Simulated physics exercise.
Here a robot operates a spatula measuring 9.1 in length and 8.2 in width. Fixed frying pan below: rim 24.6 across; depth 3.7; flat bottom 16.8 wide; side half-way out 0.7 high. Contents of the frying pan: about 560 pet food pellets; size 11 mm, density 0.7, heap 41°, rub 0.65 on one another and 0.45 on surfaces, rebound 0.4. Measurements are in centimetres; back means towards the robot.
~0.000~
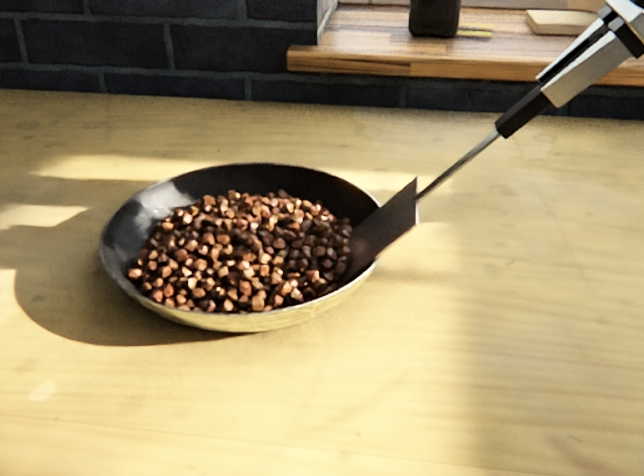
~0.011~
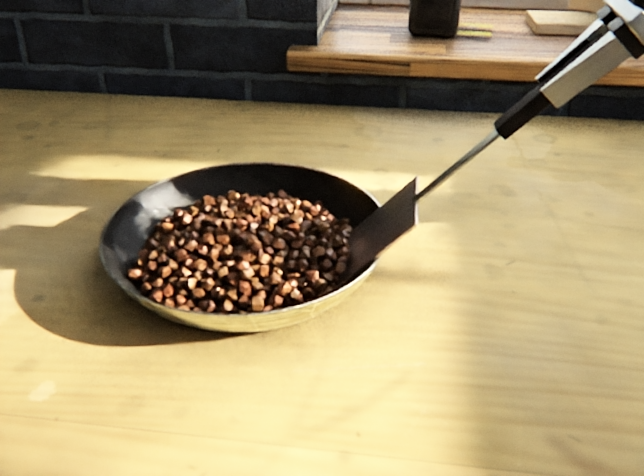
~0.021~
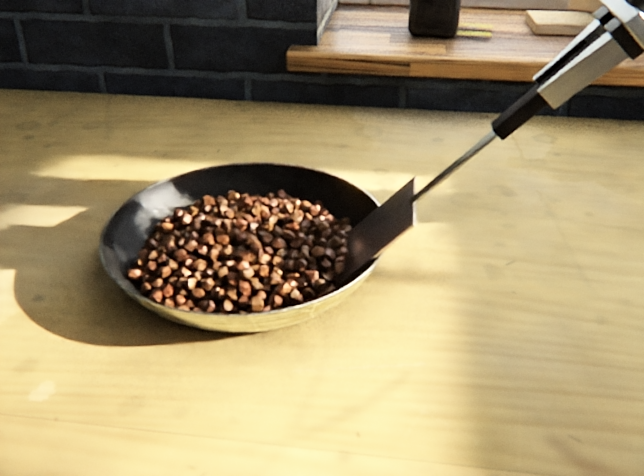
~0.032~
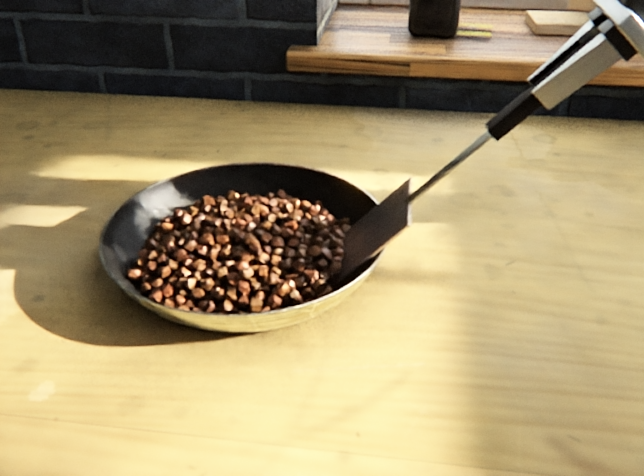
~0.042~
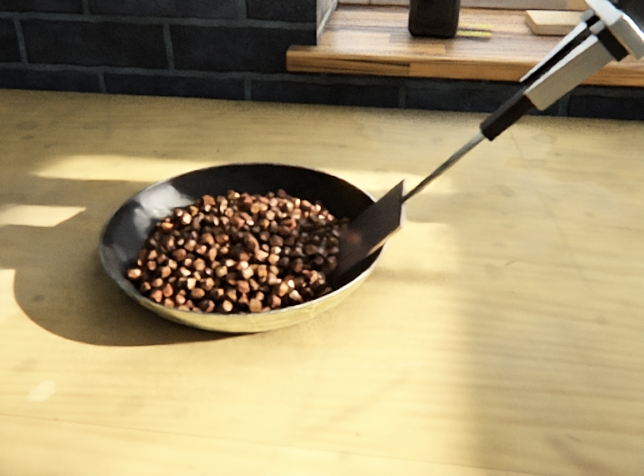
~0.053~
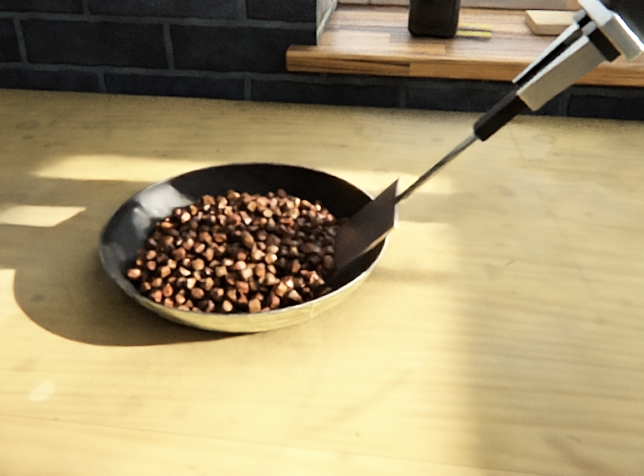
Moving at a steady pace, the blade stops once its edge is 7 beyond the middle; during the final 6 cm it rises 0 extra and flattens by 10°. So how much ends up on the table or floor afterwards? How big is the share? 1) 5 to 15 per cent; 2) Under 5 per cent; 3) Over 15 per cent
(1) 5 to 15 per cent.
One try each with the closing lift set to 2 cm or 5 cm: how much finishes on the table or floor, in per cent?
First try around 10 percent, second try around 10 percent.
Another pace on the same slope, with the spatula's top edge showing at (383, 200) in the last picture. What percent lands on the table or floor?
Estimate: Close to 10 %.
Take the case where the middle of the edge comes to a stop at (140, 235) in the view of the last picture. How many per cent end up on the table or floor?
I'd put it near 30 per cent.
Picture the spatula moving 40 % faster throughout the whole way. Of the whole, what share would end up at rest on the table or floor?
Estimated result: Some 10 %.
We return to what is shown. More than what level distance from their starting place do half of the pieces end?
I'd estimate close to 5 centimetres.
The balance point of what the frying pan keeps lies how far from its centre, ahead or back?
Ahead of centre, roughly 4.5 centimetres.
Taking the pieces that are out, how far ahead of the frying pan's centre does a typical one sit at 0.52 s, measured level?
About 14 cm.
After 0.16 s, sloping 48°, highest piece 4 above the table; 562 in the frying pan.
After 0.27 s, sloping 44°, highest piece 6 above the table; 556 in the frying pan, 6 on the blade or in flight.
After 0.52 s, sloping 38°, highest piece 6 above the table; 521 in the frying pan, 39 on the table or floor, 2 on the blade or in flight.
After 1.58 s, sloping 38°, highest piece 6 above the table; 519 in the frying pan, 43 on the table or floor.
In the end, 519 in the frying pan, 43 on the table or floor. That is 8 % on the table or floor.
